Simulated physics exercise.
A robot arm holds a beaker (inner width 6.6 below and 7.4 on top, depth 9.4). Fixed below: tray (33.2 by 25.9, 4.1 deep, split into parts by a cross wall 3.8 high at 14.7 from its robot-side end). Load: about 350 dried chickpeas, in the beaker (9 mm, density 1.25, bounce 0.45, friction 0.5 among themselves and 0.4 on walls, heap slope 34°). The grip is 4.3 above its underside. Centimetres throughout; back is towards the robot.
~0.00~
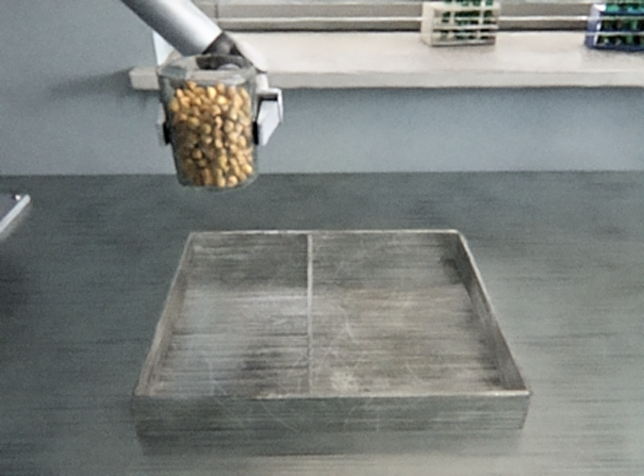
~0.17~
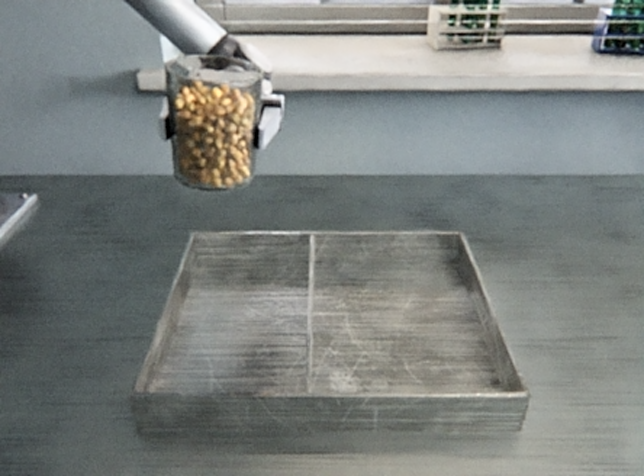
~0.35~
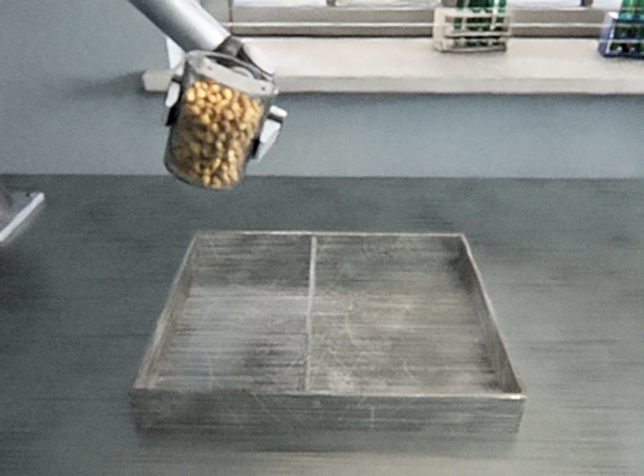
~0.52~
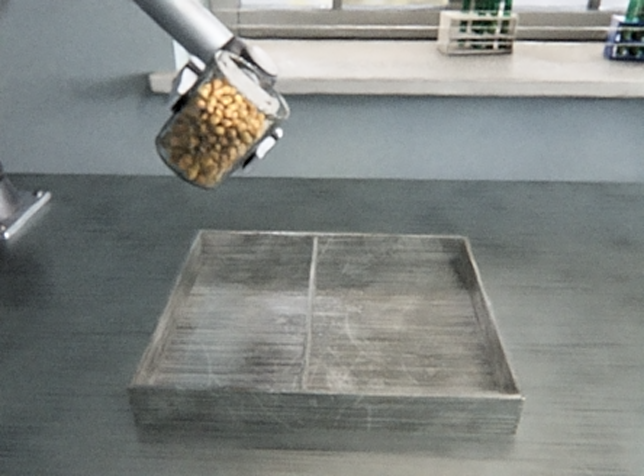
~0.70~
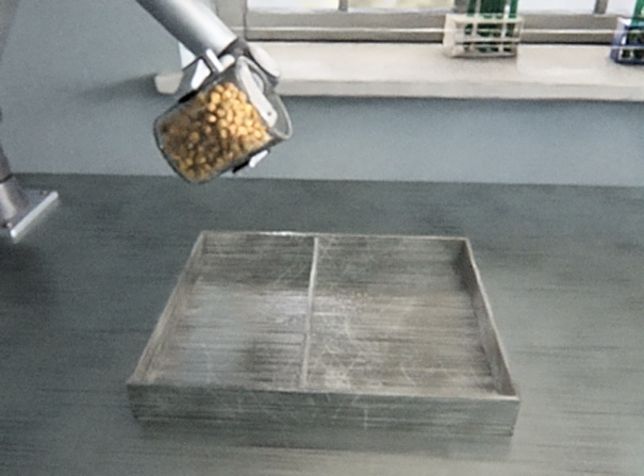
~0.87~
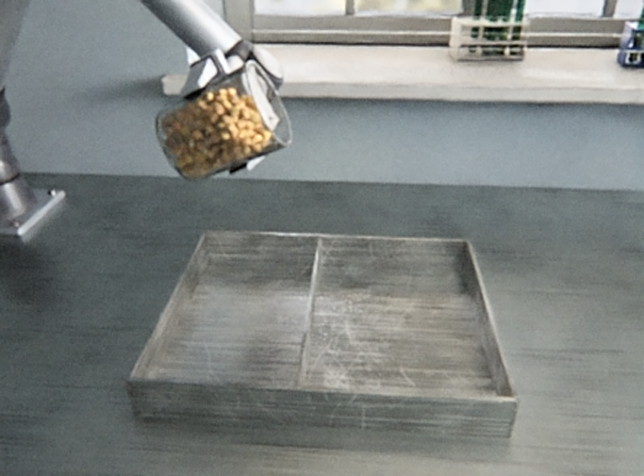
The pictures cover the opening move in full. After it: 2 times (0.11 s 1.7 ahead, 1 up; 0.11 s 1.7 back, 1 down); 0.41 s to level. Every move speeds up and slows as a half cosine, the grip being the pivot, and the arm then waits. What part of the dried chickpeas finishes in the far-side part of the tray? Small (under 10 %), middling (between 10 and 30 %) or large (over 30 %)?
Share in the far-side part of the tray: Small (under 10 %).
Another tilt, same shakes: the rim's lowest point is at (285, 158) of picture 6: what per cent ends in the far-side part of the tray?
Some 25 per cent.
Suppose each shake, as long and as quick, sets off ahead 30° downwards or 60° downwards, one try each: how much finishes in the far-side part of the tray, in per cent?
Some 0 and 0 per cent.
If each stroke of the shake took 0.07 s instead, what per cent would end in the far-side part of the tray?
Then about 25 per cent.
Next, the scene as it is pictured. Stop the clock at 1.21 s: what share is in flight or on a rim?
Some 1 per cent.
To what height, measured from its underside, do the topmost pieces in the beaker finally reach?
Some 8.5 cm.
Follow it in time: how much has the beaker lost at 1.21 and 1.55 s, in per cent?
About 0, 5.
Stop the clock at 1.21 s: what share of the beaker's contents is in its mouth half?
Some 40 per cent.
After 1.21 s, tilted 64° forward, highest piece 26 above the table; 339 in the beaker, 2 in the far-side part, 5 in flight or on a rim.
After 1.55 s, tilted 24° forward, highest piece 27 above the table; 323 in the beaker, 19 in the far-side part, 4 in the robot-side part.
After 1.92 s, level, highest piece 27 above the table; 323 in the beaker, 19 in the far-side part, 4 in the robot-side part.
After 2.97 s, level, highest piece 27 above the table; 323 in the beaker, 19 in the far-side part, 4 in the robot-side part.
At rest, 323 in the beaker, 19 in the far-side part, 4 in the robot-side part. That is 5 % in the far-side part of the tray.
